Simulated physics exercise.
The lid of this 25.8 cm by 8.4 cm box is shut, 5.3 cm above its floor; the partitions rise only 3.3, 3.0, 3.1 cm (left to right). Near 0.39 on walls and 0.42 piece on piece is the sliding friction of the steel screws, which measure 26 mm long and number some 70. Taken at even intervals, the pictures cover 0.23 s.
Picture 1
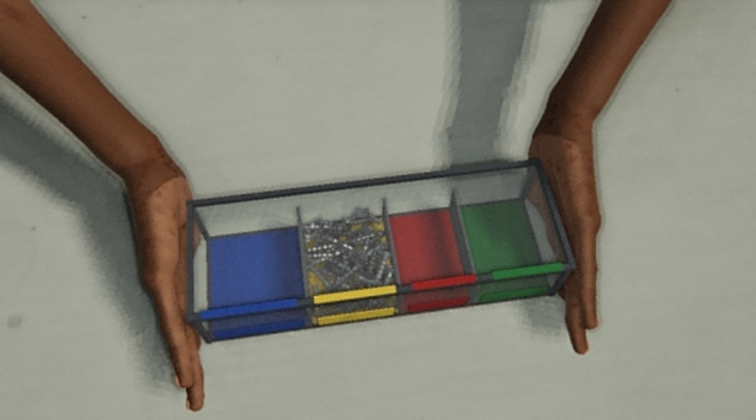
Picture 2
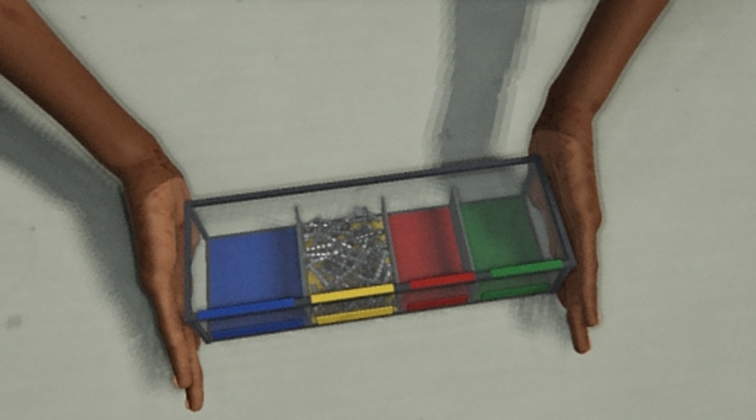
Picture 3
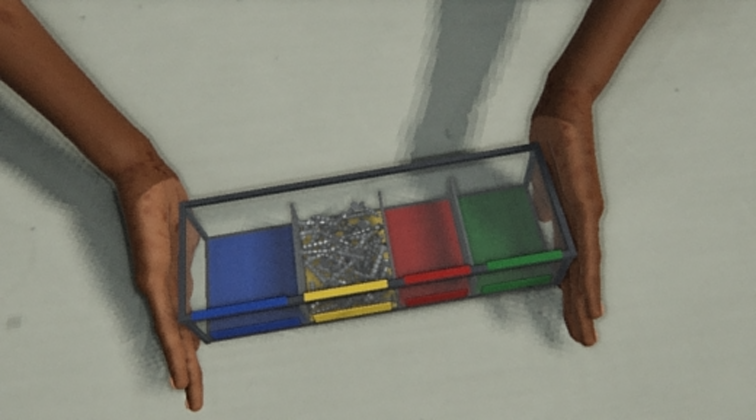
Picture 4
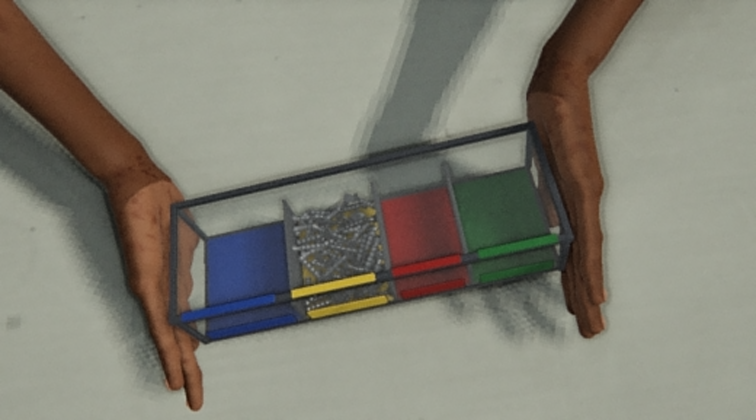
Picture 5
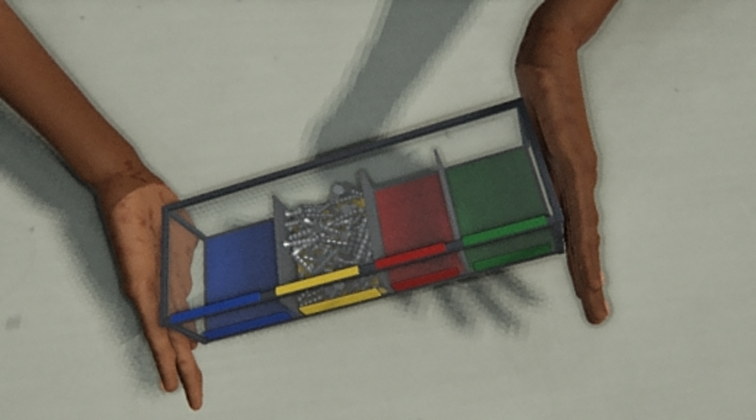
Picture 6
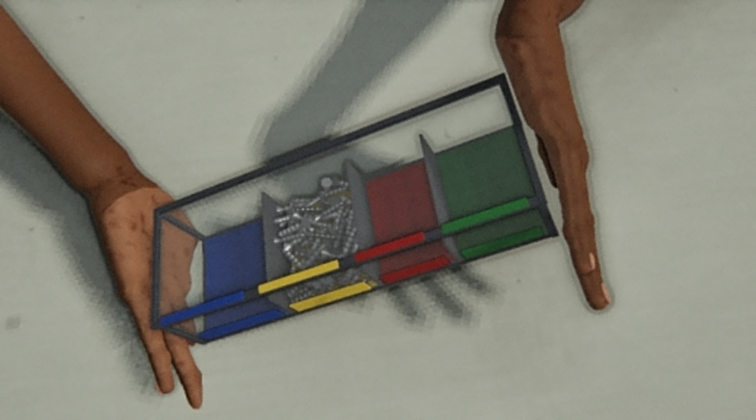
A clear, dark-edged box held between two hands is seen from above over a plain pale surface, with soft shadows around it. Its four compartments run blue, yellow, red and green from left to right, and small silvery pieces fill the yellow one. The right hand and the box's right end rise steadily, steepening its slant, while the left hand shifts slightly and the view stays still.
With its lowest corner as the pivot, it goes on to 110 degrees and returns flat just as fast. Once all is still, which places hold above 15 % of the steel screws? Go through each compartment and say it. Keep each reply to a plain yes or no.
Here goes: Red no; blue yes; green no; yellow yes.
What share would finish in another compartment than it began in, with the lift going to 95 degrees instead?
Near 60 in a hundred.
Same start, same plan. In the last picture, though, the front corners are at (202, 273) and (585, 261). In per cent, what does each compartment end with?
Per cent at the end: Red 0; blue 0; green 100; yellow 0.
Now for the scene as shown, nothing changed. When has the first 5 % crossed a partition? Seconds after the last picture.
It comes at roughly 0.45 s.
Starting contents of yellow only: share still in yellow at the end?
Around 70 %.
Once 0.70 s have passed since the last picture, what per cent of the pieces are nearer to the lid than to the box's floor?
I'd say around 70 percent of the pieces.
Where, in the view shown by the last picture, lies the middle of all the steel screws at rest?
Estimated resting centre: Around (316, 271).
Then, 0.70 s after the last picture, tilt 109 degrees; blue 25 %, yellow 75 %.
Then, 1.17 s after the last picture, tilt 47 degrees; blue 35 %, yellow 65 %.
Then, 1.71 s after the last picture, tilt 0 degrees; blue 35 %, yellow 65 %.
In the end, red 0 %, blue 35 %, green 0 %, yellow 65 %.
